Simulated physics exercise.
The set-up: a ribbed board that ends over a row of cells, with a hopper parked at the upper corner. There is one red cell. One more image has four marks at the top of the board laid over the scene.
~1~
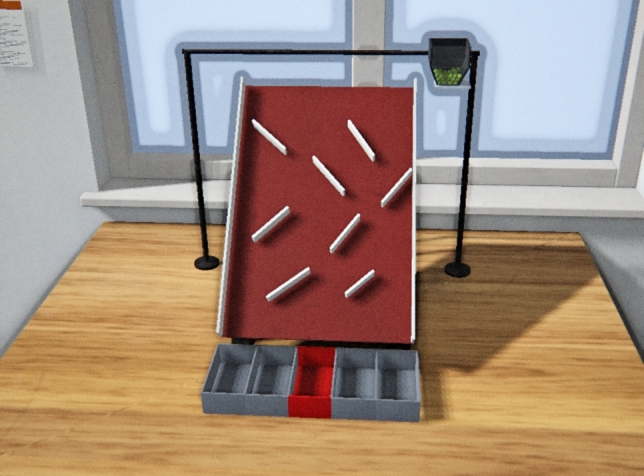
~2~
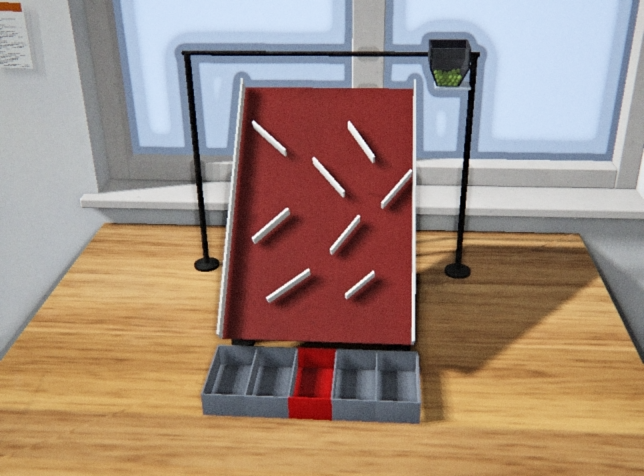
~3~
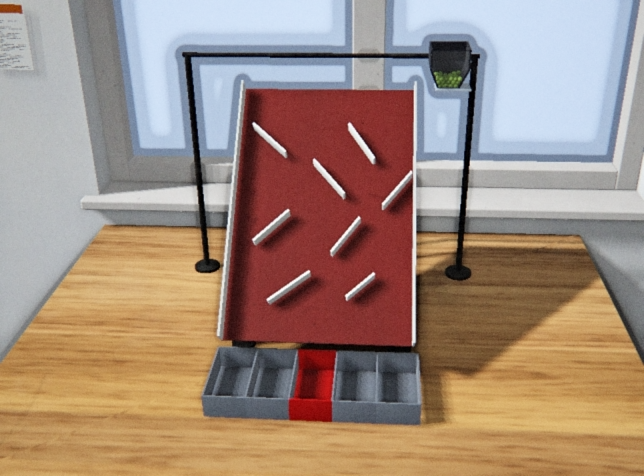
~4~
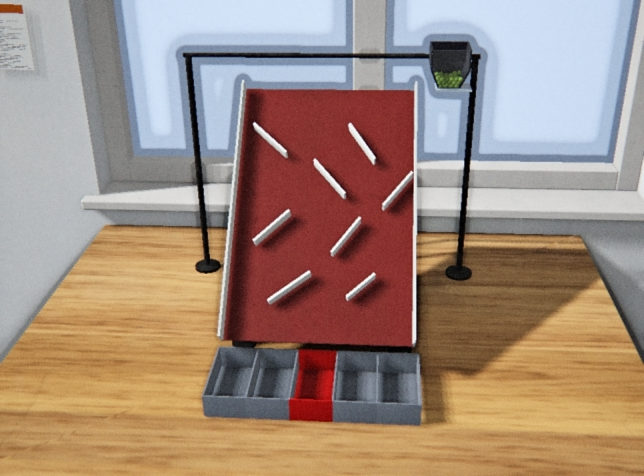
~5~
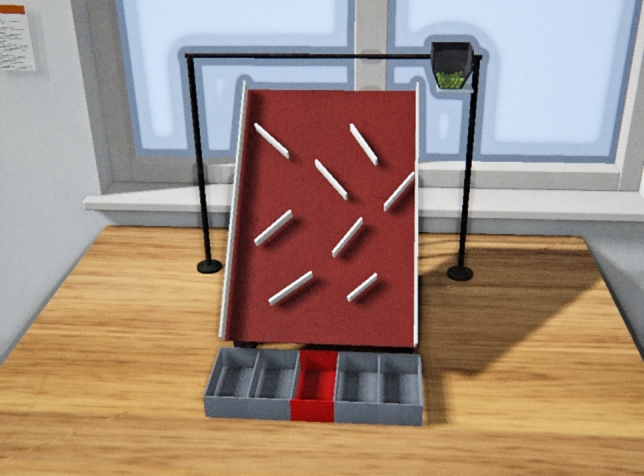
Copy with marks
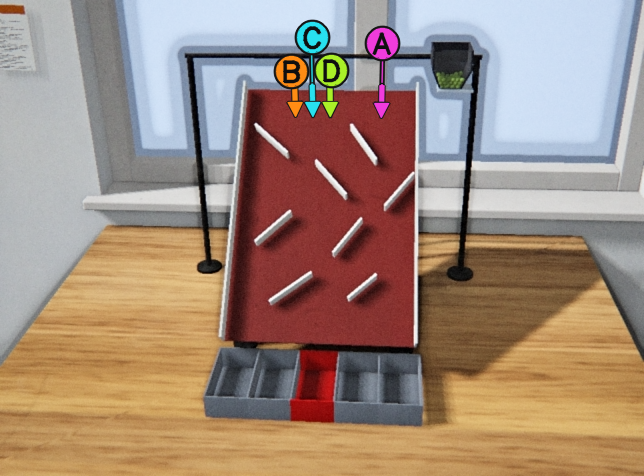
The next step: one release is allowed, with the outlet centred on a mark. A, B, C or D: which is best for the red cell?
A is best.
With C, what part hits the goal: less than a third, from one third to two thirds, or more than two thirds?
Mark C gives less than a third.
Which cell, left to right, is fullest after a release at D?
The fifth.
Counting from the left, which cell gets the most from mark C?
It is the first one.
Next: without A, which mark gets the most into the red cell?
Here it is mark B.
On the marked copy, mark A meets the board at (381, 112); mark B meets the board at (295, 111); mark C meets the board at (312, 111); mark D meets the board at (330, 111).
For mark A, about half in the red cell, about half in other cells, a stray few outside the box.
For mark B, about a quarter in the red cell, about two thirds in other cells, a small part outside the box.
For mark C, a small part in the red cell, most in other cells, a small part outside the box.
For mark D, a small part in the red cell, most in other cells, a small part outside the box.
